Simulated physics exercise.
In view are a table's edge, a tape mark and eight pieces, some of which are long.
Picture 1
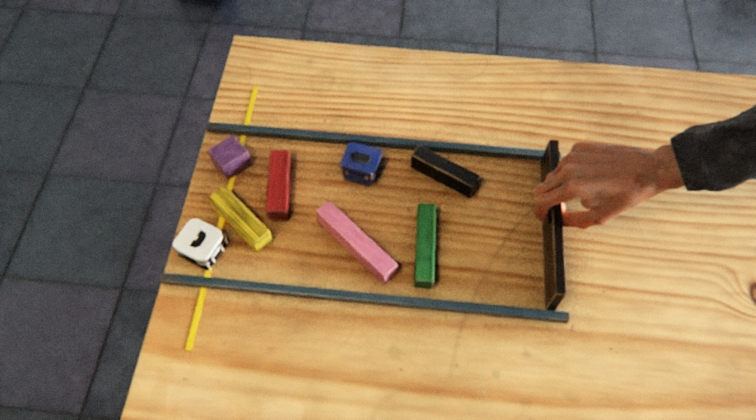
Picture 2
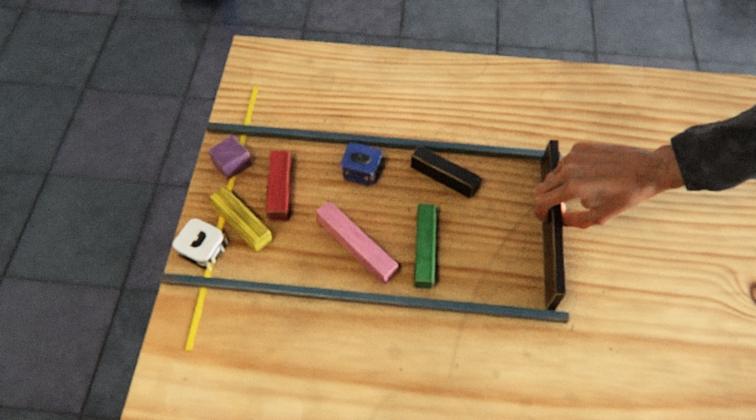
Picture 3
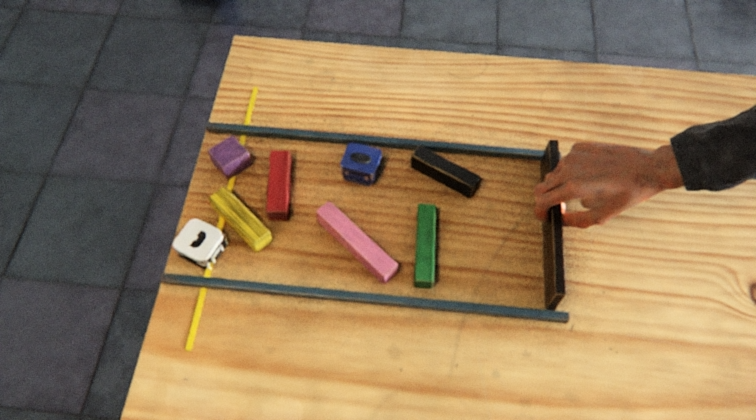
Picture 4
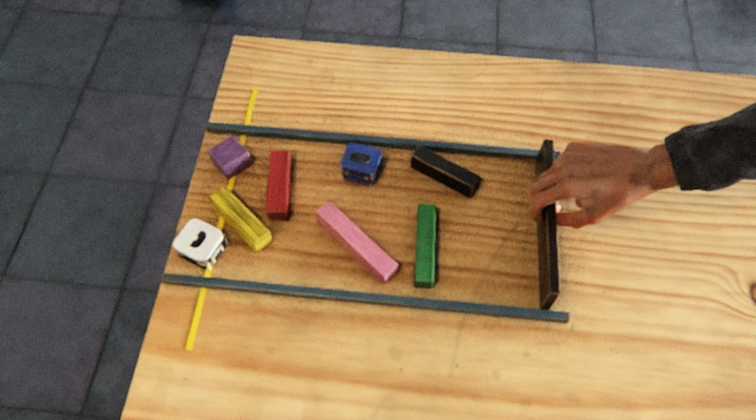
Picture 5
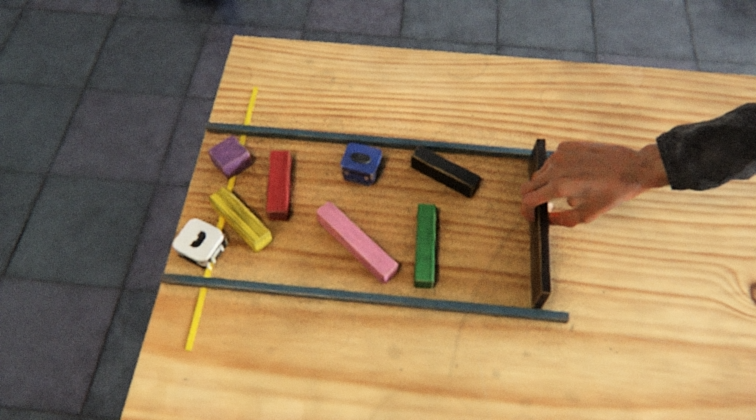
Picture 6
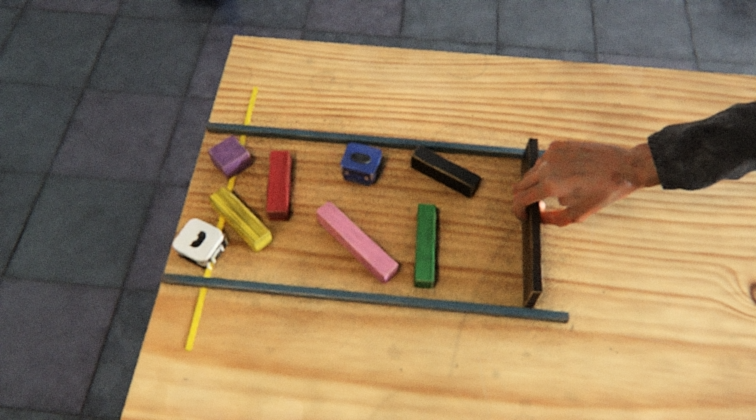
A hand held a dark board upright across two rails on a wooden table, then slid it slightly left, while the colored blocks and sticks between the rails and the yellow tape stayed still.
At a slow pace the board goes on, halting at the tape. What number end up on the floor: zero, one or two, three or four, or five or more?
Off the edge: Three or four.
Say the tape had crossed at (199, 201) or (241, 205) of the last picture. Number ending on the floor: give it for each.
7 and 3.
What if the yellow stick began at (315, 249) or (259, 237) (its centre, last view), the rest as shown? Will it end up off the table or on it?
For the yellow stick: Gone and then gone.
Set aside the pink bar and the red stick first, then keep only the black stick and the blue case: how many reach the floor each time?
You'd see 2 fallen, and 2 in the other try.
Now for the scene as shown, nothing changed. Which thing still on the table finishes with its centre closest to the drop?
That would be the black stick.
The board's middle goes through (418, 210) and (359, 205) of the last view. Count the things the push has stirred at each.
The count is 4 at the first point and 4 at the second.
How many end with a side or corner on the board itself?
Counting them up gives 3.
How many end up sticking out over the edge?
You'd get 2.
Early on, none off yet; white case at rest near (201, 245); purple block at rest near (230, 158); yellow stick at rest near (240, 219).
Finally, the number that fall off is three or four; lost, red stick, yellow stick, purple block and white case.
